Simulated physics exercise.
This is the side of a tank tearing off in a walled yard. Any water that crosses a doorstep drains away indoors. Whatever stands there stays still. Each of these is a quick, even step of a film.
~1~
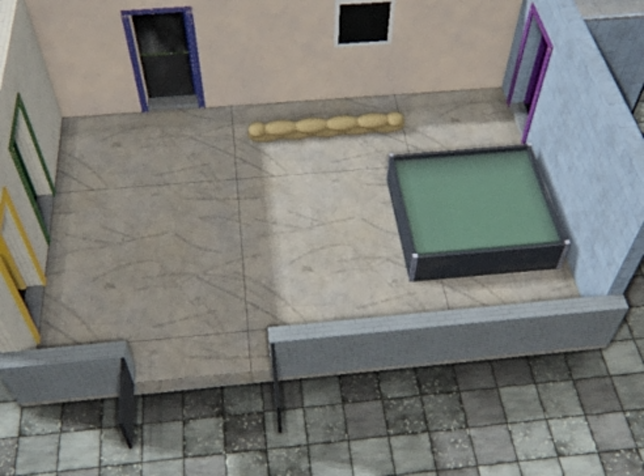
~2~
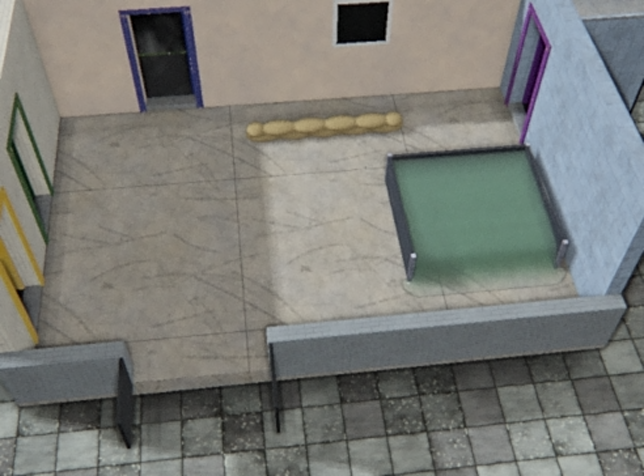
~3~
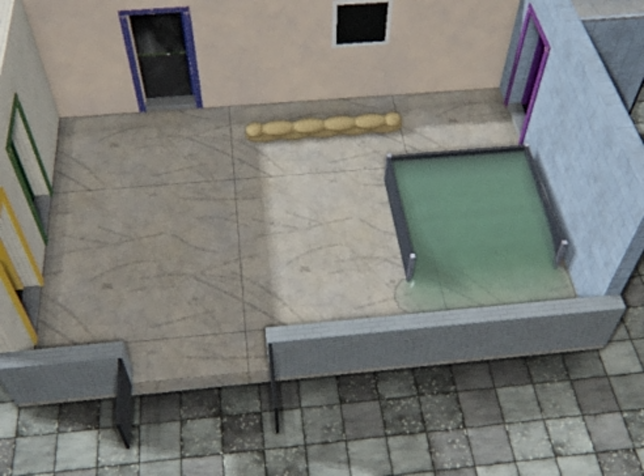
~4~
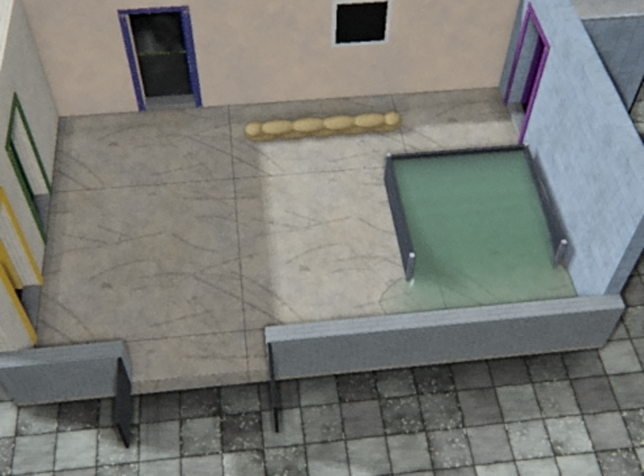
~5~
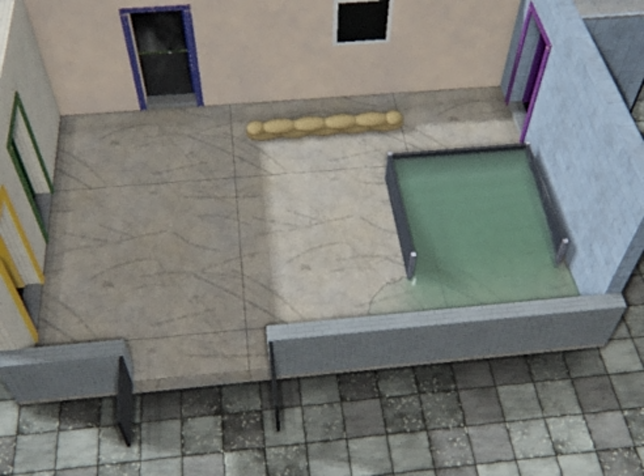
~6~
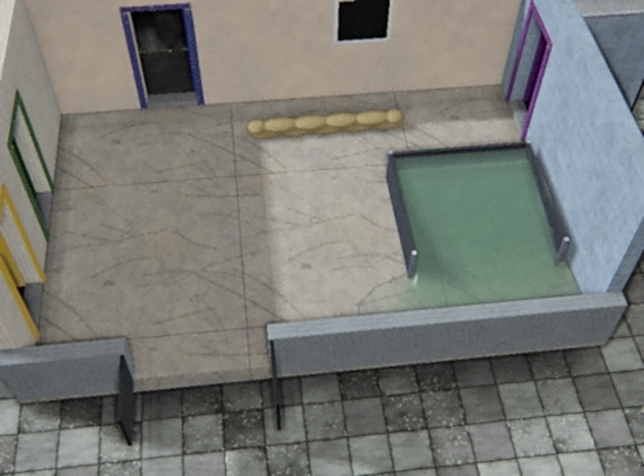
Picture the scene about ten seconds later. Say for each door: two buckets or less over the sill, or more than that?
Yellow door - more, blue door - two or less, purple door - two or less, green door - two or less.
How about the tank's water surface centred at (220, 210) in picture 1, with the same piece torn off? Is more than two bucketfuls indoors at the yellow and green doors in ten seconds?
Result: Yellow stays inside the limit; green stays inside the limit.
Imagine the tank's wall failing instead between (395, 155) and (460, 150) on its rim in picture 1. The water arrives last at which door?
That would be the one in yellow.
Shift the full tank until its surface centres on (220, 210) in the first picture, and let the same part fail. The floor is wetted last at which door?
Note: The blue door.
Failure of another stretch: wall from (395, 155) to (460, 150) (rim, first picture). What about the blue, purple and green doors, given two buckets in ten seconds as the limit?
The blue door remains below, the purple door exceeds the limit, the green door remains below.
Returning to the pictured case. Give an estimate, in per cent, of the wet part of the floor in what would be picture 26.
Near 50 in a hundred.
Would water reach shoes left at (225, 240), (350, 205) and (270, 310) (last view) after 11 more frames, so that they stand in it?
Result, in that order: Not wetted / not wetted / wetted.
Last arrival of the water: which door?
That would be the blue-painted one.
A moment on, water covers 10 % of the floor; the yellow door not reached, the blue door not reached, the purple door not reached, the green door not reached.
Next, water covers 20 % of the floor; the yellow door not reached, the blue door not reached, the purple door not reached, the green door not reached.
Then, water covers 50 % of the floor; the yellow door wet at the sill, nothing in, the blue door not reached, the purple door wet at the sill, nothing in, the green door not reached.
Later, water covers 70 % of the floor; the yellow door over two buckets in, the blue door wet at the sill, nothing in, the purple door wet at the sill, nothing in, the green door under two buckets in.
In the end, water covers 80 % of the floor; the yellow door far over two buckets in, the blue door wet at the sill, nothing in, the purple door wet at the sill, nothing in, the green door under two buckets in.
